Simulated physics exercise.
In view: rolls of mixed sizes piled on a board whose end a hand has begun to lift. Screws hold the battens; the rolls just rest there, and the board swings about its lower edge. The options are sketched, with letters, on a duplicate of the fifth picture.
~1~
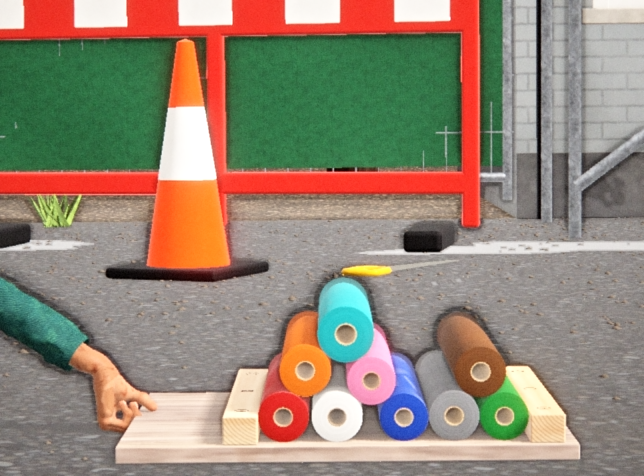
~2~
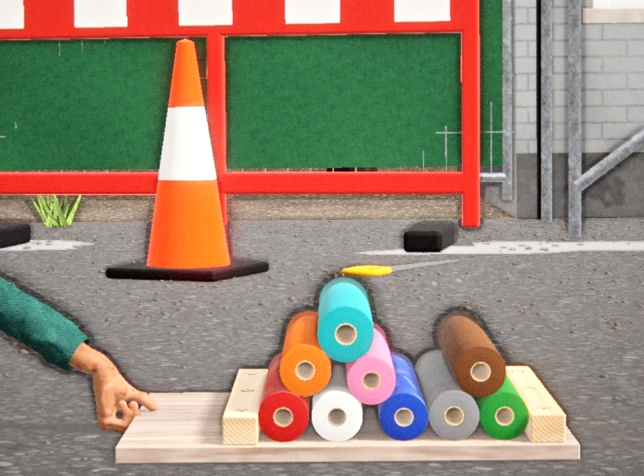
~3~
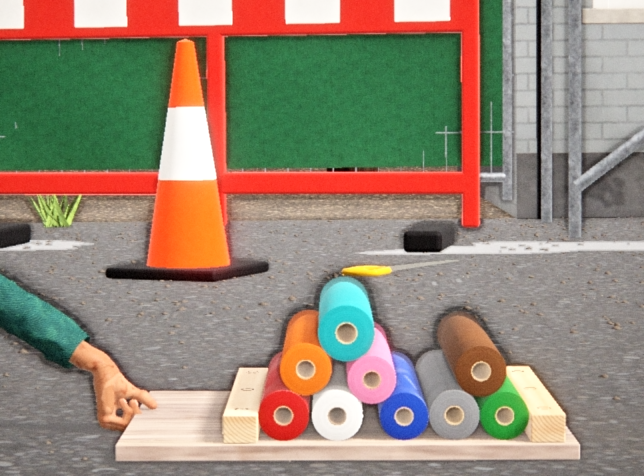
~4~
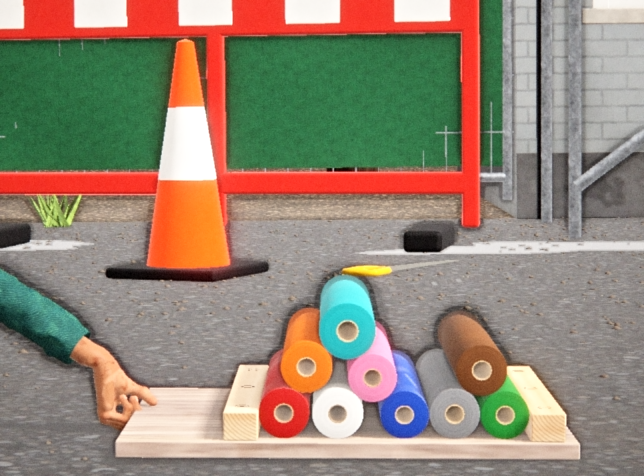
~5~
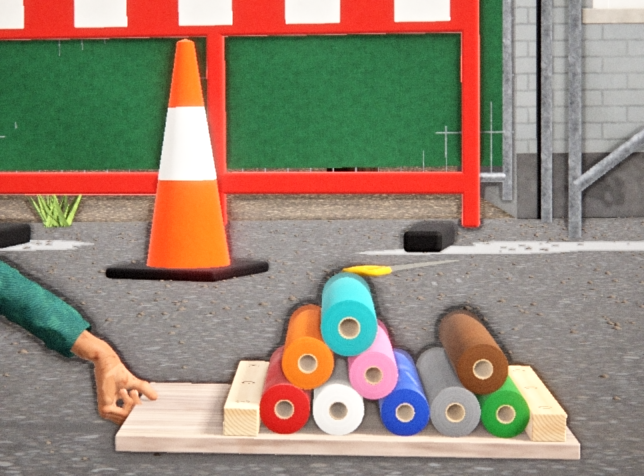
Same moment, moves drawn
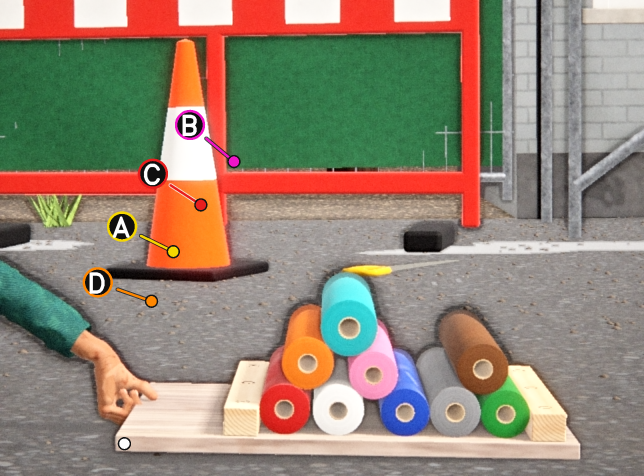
On tarmac beside a traffic cone and a red-framed barrier, coloured rolls sit piled between wooden blocks on a board. The board stays almost still at first, then a hand raises its left end very slightly.
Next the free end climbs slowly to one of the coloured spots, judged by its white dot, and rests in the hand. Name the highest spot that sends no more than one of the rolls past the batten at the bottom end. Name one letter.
It can be raised to D.
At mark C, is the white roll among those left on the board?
Yes.
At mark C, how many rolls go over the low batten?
The count is four.
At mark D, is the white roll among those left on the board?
Yes.
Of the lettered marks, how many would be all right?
The number is one.
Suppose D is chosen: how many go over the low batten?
It comes to none.
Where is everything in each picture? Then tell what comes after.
Grey roll (454, 415); green roll (504, 416); orange roll (305, 371), in the first picture.
Orange roll (305, 370); pink roll (371, 380), in the second picture.
Board (346, 410); turquoise roll (346, 333), in the third picture.
Board (346, 408); red roll (284, 413); white roll (338, 414), in the fourth picture.
Board (347, 405); red roll (285, 409); white roll (338, 410), in the fifth picture.
On the marked copy, A at (173, 252); B at (234, 162); C at (201, 205); D at (152, 301); the white dot at (124, 444).
Following D. Soon after the start, board at 14°.
Later, board at 20°.
In the end, board at 20°, none over the low batten.
As for the rest, A three over the low batten (pink, brown, turquoise); B four over the low batten (orange, pink, brown, turquoise); C four over the low batten (orange, pink, brown, turquoise).
